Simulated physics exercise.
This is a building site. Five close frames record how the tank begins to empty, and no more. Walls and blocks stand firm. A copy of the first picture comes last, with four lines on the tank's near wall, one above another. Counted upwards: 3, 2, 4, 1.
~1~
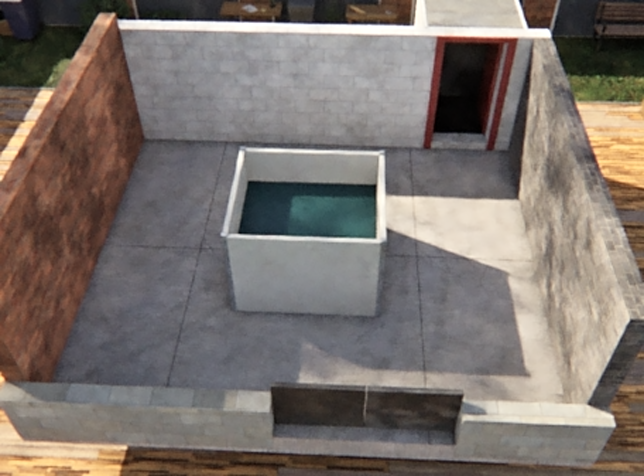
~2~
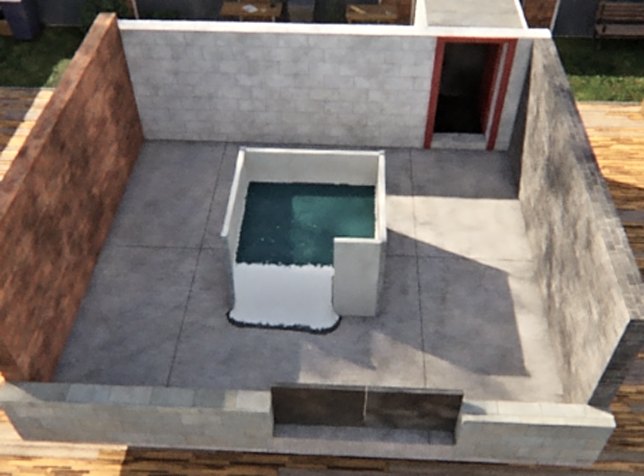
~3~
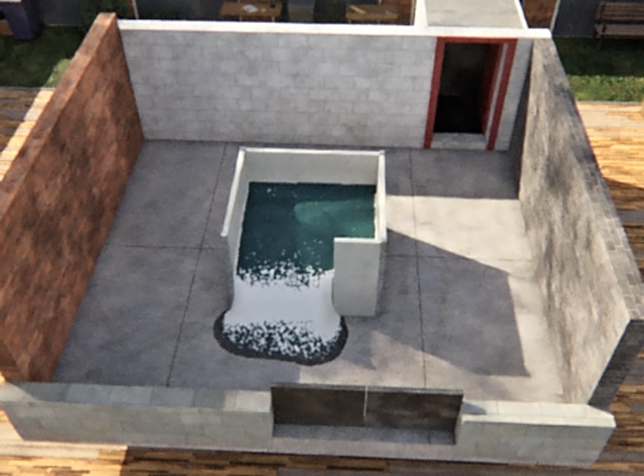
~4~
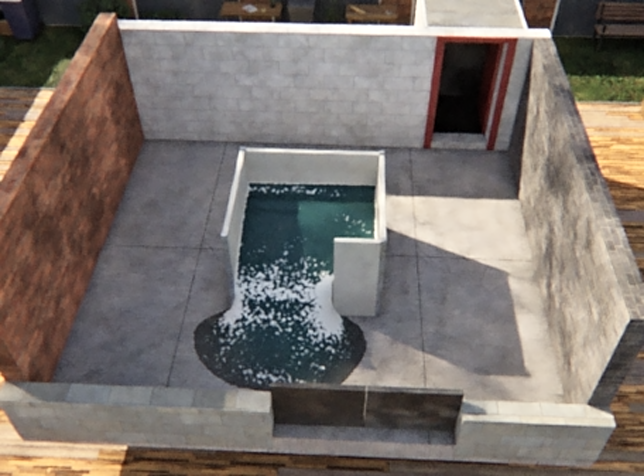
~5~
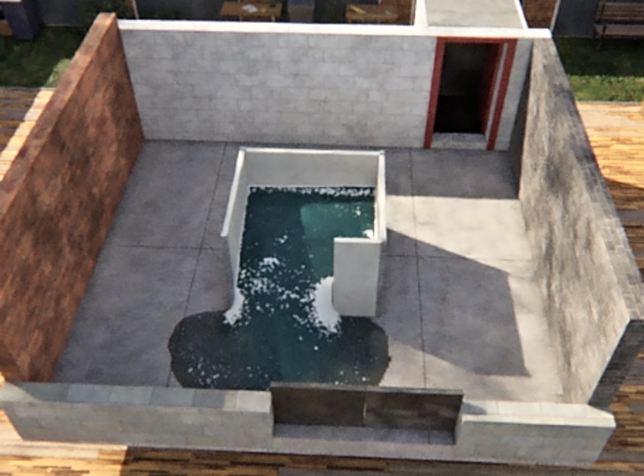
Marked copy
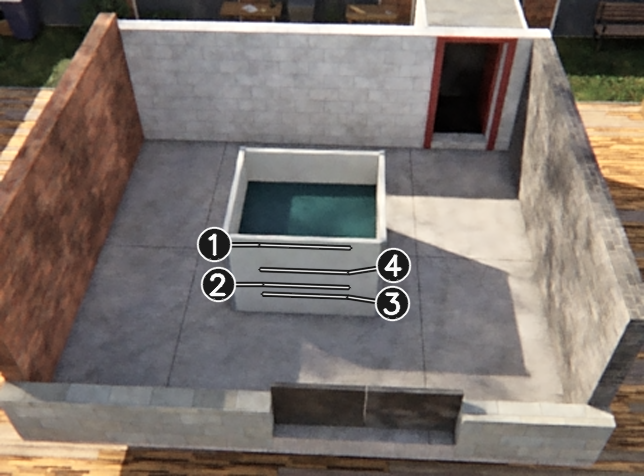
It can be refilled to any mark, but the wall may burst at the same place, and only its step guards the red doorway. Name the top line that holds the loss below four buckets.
That is level 4.
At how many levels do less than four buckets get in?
Three.
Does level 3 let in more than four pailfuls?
No, that is safe.
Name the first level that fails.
The answer is 1.
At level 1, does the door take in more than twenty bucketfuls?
No, less.
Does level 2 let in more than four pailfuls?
No, that is safe.
On the marked copy, 1 at (304, 246); 2 at (305, 286); 3 at (305, 295); 4 at (304, 271); from the bottom up 3, 2, 4, 1.
With 1, about 12 bucketfuls get in.
With 2, nothing gets over.
With 3, nothing gets over.
With 4, a splash gets over, under a bucket.
